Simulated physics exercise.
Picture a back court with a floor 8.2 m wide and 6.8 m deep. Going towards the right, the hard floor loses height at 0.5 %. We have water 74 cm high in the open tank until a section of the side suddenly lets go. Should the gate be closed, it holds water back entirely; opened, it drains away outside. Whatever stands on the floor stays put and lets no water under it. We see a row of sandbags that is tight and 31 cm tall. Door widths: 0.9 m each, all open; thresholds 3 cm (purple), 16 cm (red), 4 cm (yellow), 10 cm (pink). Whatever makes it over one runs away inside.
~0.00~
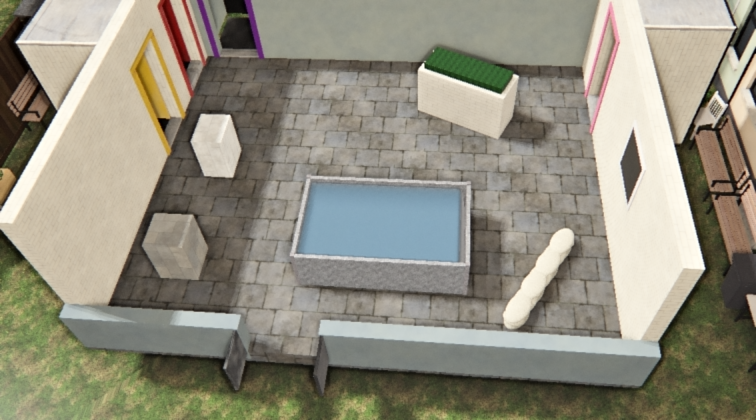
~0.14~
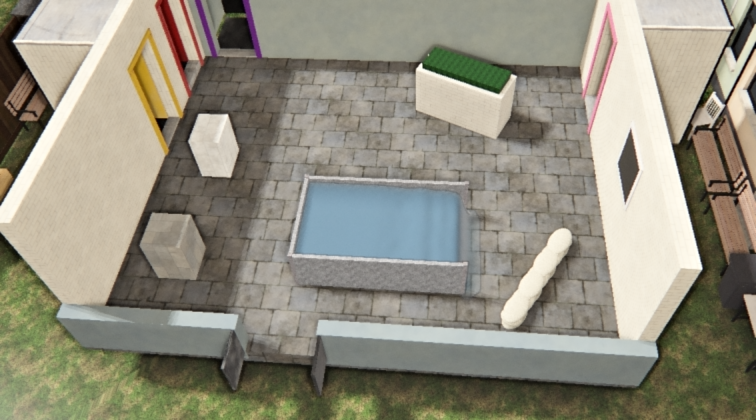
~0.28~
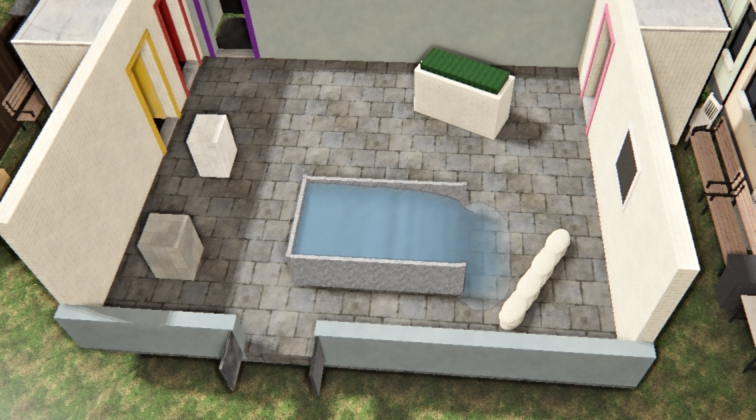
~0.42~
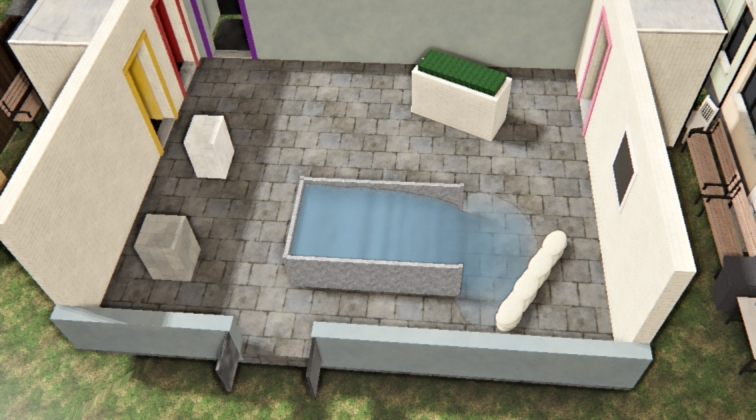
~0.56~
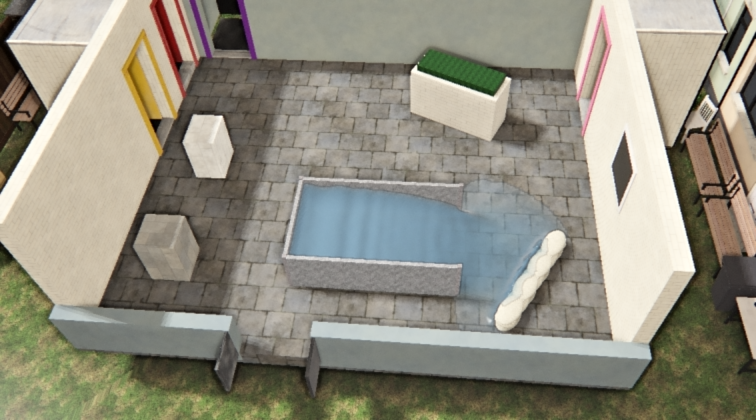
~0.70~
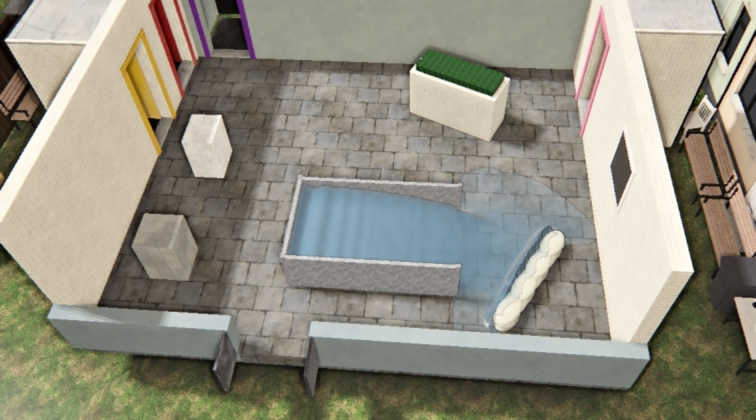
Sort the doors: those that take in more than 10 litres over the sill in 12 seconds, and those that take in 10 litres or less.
Sorted: The purple door takes in more; the red door takes in 10 litres or less; the yellow door takes in more; the pink door takes in more.
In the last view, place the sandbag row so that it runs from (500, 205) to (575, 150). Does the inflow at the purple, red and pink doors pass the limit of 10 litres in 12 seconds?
So then purple is beyond it, red is inside it and pink is inside it.
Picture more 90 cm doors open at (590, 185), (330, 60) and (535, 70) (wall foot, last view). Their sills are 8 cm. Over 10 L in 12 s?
The first one exceeds it, the second one doesn't reach it, and the third one exceeds it.
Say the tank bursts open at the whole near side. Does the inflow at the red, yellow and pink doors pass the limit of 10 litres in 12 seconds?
Then red does not exceed it, yellow does not exceed it, pink does not exceed it.
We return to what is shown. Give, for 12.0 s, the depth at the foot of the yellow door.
It's about 4.5 cm.
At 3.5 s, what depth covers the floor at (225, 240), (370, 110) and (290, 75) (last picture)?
Taking the spots in order: 0 cm, 0 cm, 0 cm.
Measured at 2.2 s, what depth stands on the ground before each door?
Purple 0 cm, red 0 cm, yellow 0 cm, pink 14 cm.
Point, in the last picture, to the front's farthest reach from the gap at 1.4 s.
Location: Approx. (579, 146) in the last view.
After 1.4 s water covers 20 % of the floor and is deepest (50 cm) near (520, 277); purple door not reached, red door not reached, yellow door not reached, pink door not reached.
After 2.2 s water covers 30 % of the floor and is deepest (44 cm) near (520, 277); purple door not reached, red door not reached, yellow door not reached, pink door 14 cm at the sill, 0 L in.
After 3.5 s water covers 40 % of the floor and is deepest (38 cm) near (552, 71); purple door not reached, red door not reached, yellow door not reached, pink door 13 cm at the sill, 11 L in.
After 7.0 s water covers 80 % of the floor and is deepest (16 cm) near (609, 364); purple door 5 cm at the sill, 1 L in, red door 14 cm at the sill, 0 L in, yellow door 7 cm at the sill, 2 L in, pink door 16 cm at the sill, 62 L in.
After 12.0 s water covers 100 % of the floor and is deepest (10 cm) near (266, 244); purple door 6 cm at the sill, 45 L in, red door 6 cm at the sill, 0 L in, yellow door 5 cm at the sill, 37 L in, pink door 9 cm at the sill, 84 L in.
